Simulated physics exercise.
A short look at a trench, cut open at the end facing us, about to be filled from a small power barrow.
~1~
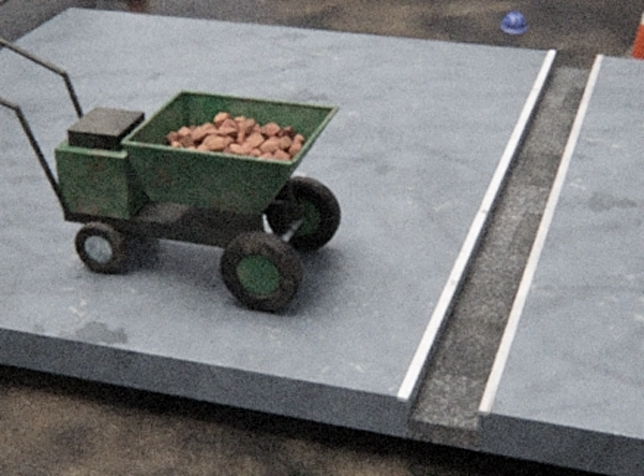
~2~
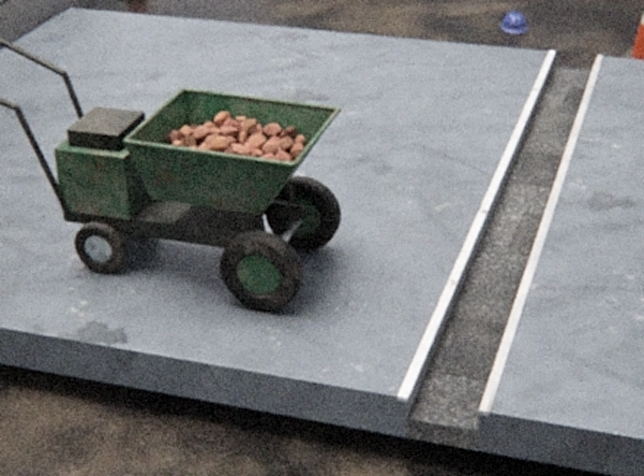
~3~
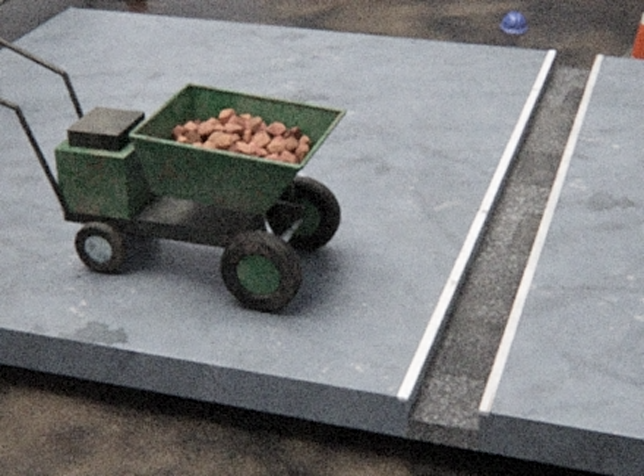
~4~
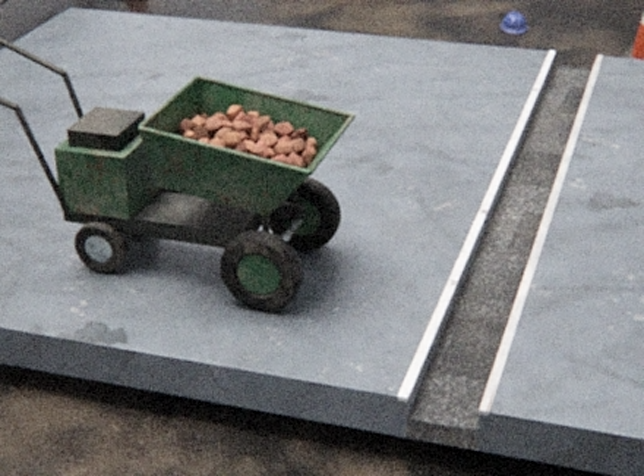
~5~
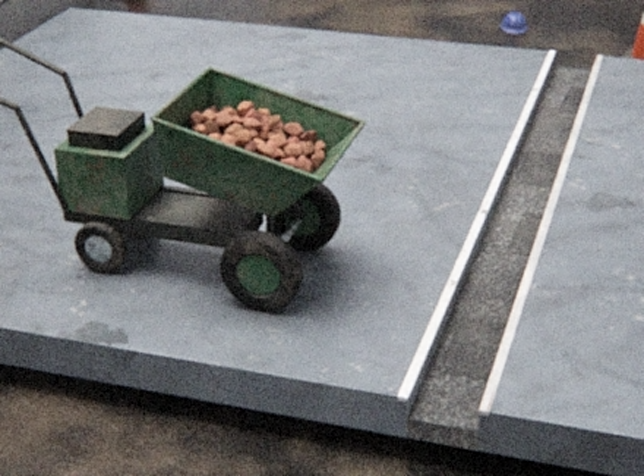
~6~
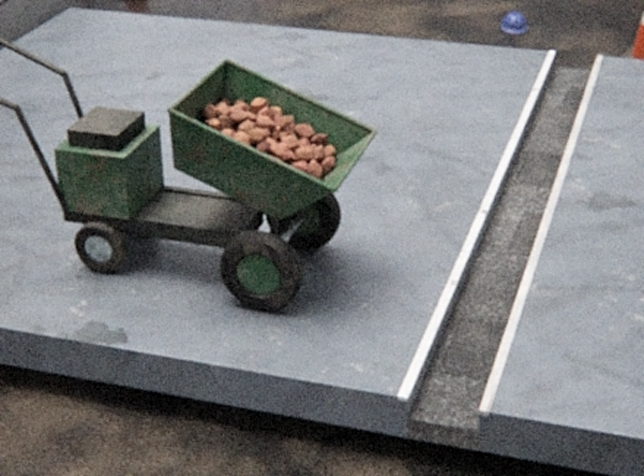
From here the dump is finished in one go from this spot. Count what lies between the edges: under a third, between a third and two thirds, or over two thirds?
The trench takes between a third and two thirds.
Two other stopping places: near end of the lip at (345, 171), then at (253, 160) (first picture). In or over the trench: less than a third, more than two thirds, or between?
The first try: More than two thirds. The second: Less than a third.
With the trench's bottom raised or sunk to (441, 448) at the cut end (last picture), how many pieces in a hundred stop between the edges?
Close to 60 per cent.
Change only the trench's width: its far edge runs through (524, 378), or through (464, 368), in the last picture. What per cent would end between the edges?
First some 50, then 40 per cent.
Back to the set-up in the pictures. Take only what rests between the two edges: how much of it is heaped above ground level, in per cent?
It comes to 10 per cent or so.
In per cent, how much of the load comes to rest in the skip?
It comes to 15 per cent or so.
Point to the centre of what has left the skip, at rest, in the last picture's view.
Around (459, 308).
Soon, skip tipped steeply; all in the skip.
A while on, skip tipped right over; most in the skip; a small part short of the trench; a stray few in or heaped over the trench; a stray few falling.
Towards the end, skip tipped right over; about a quarter in the skip; about a quarter short of the trench; about half in or heaped over the trench.
Finally, skip tipped right over; about a quarter in the skip; about a third short of the trench; about half in or heaped over the trench; none beyond it.
